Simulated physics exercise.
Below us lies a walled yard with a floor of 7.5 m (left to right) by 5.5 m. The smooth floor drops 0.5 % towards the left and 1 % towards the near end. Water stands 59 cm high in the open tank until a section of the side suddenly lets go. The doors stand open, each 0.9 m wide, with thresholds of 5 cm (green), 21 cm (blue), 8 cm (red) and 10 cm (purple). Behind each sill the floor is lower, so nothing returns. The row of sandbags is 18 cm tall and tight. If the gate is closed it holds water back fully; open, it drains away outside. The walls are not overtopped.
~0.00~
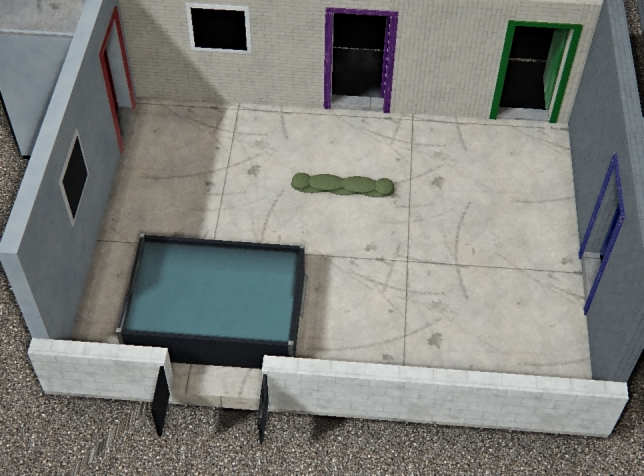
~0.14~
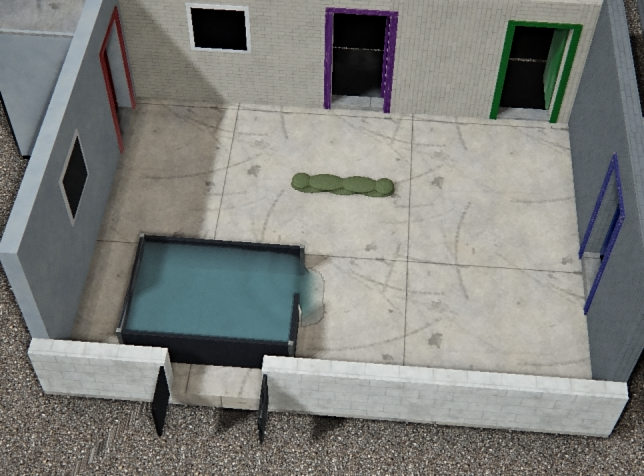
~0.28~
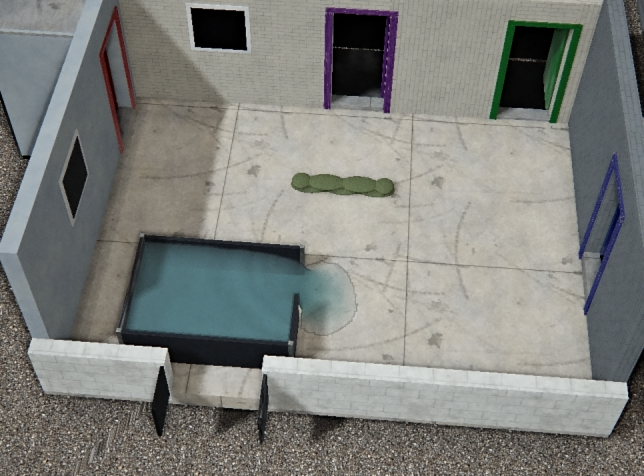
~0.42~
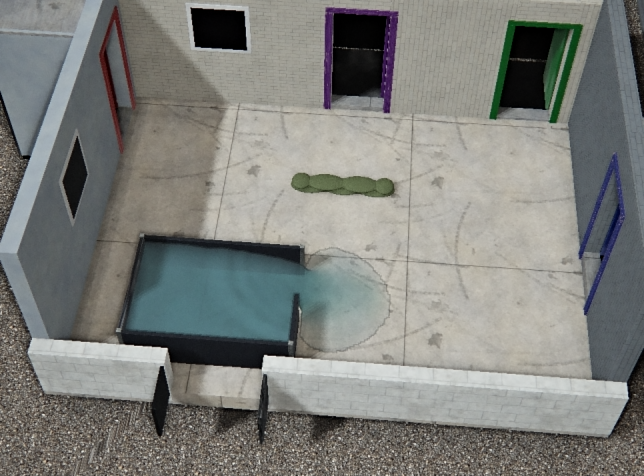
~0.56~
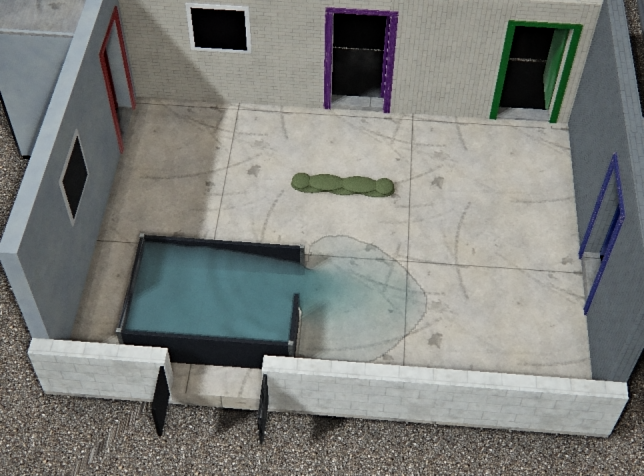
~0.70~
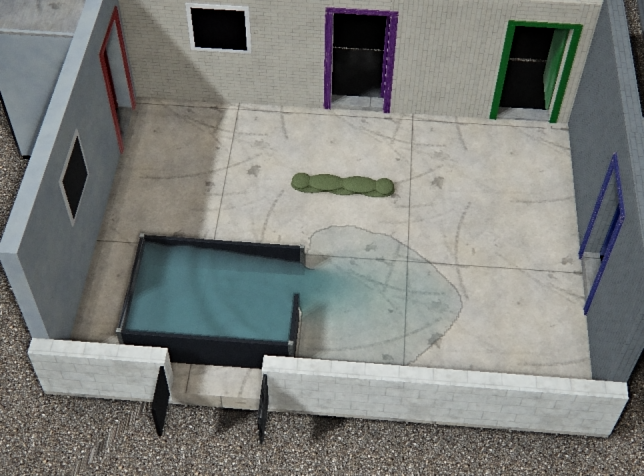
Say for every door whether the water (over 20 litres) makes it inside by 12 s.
Door by door: At the green door it exceeds the limit; at the blue door it keeps below the limit; at the red door it does not reach the limit; at the purple door it stays under the limit.
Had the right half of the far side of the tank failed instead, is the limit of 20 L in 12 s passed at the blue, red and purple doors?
Against that limit: Blue not over, red above, purple below.
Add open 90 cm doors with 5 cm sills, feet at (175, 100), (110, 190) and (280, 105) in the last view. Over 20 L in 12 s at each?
In that order: Not over, not over, under.
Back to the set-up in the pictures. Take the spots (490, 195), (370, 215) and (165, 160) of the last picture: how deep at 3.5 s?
In that order: 3, 2 and 0 cm.
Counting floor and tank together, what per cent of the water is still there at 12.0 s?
Roughly 94 in a hundred.
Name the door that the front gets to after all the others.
It is the red one.
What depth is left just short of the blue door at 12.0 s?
About 7.0 cm.
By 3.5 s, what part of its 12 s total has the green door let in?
Some 0 per cent by then.
After 1.4 s water covers 30 % of the floor and is deepest (30 cm) near (314, 291); green door not reached, blue door not reached, red door not reached, purple door not reached.
After 2.2 s water covers 40 % of the floor and is deepest (30 cm) near (591, 408); green door not reached, blue door 17 cm at the sill, 0 L in, red door not reached, purple door not reached.
After 3.5 s water covers 50 % of the floor and is deepest (23 cm) near (524, 380); green door 9 cm at the sill, 0 L in, blue door 16 cm at the sill, 0 L in, red door not reached, purple door not reached.
After 7.0 s water covers 60 % of the floor and is deepest (12 cm) near (512, 402); green door 10 cm at the sill, 62 L in, blue door 9 cm at the sill, 0 L in, red door not reached, purple door 4 cm at the sill, 0 L in.
After 12.0 s water covers 95 % of the floor and is deepest (10 cm) near (460, 398); green door 4 cm at the sill, 90 L in, blue door 7 cm at the sill, 0 L in, red door 8 cm at the sill, 0 L in, purple door 4 cm at the sill, 0 L in.
